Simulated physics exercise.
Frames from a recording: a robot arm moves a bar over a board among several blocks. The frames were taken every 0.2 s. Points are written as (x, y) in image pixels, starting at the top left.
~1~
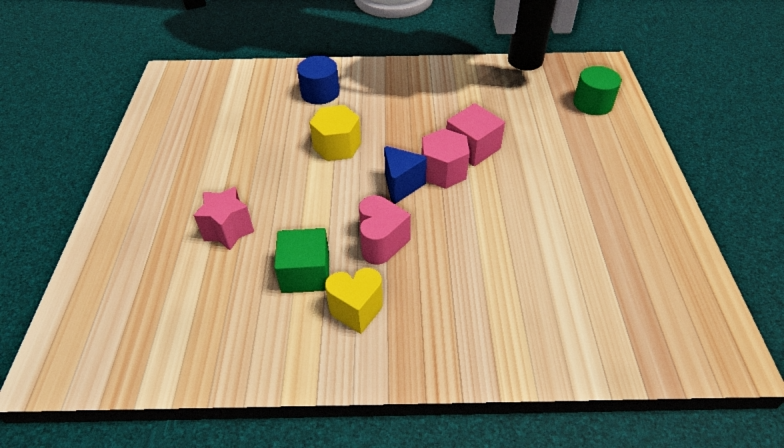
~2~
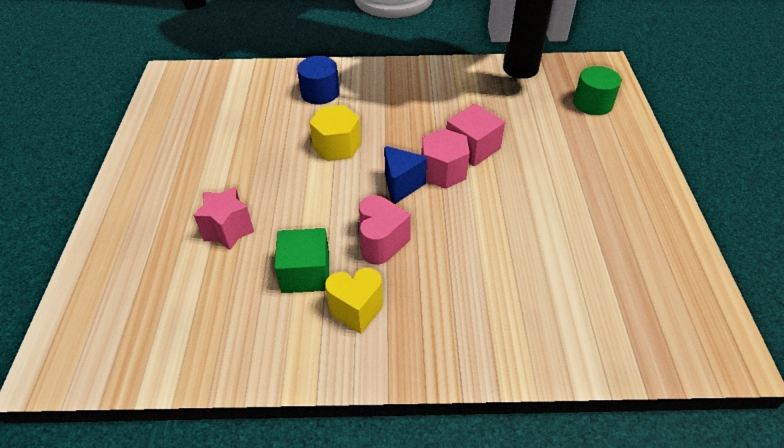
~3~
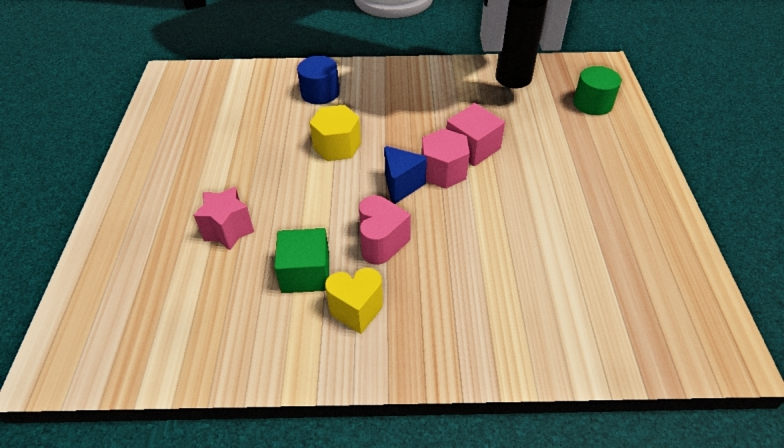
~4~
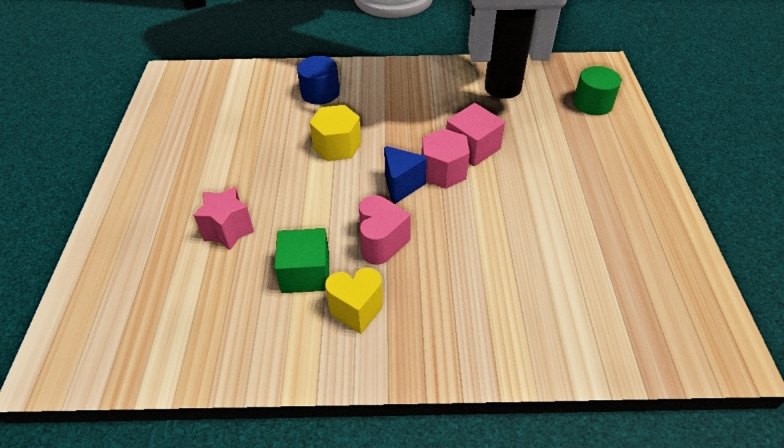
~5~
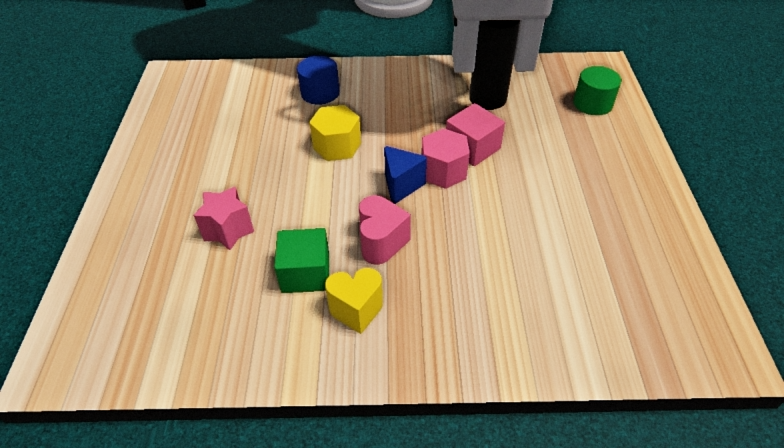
On a light wooden board over a dark green surface, colored blocks sit scattered while a dark bar on a robot arm stands near the back edge, right of center. The bar slides a short way left and forward, drawing close behind the pink square block, and the blocks stay still.
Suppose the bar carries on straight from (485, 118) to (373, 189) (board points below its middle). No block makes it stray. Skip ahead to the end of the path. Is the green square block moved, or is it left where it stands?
In the end it has not been moved.
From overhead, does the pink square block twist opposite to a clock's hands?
I believe so.
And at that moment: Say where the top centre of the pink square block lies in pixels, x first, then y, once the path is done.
My best guess is (427, 170).
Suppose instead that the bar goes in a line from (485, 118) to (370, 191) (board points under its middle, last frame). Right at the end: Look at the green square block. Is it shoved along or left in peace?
From what I can tell, it will keep its place.
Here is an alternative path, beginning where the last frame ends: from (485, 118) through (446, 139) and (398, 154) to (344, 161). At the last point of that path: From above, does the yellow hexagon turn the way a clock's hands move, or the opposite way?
It rotates clockwise.
The first path, step by step. One third of the way, bar at (451, 121); blue three-sided block at (397, 167), turned 50° clockwise; pink hexagon at (440, 171), turned 20° anticlockwise; pink square block at (454, 141), turned 40° anticlockwise.
Two thirds of the way, bar at (413, 144); blue three-sided block at (394, 169), turned 55° clockwise; pink hexagon at (444, 197), turned 50° anticlockwise; pink square block at (434, 163), turned 70° anticlockwise.
At the end, bar at (372, 170); green square block in place; pink heart-shaped block at (378, 226), turned 30° anticlockwise; blue three-sided block at (367, 194), turned 15° clockwise; pink hexagon at (449, 203), turned 60° anticlockwise; pink square block at (427, 170), turned 85° anticlockwise.
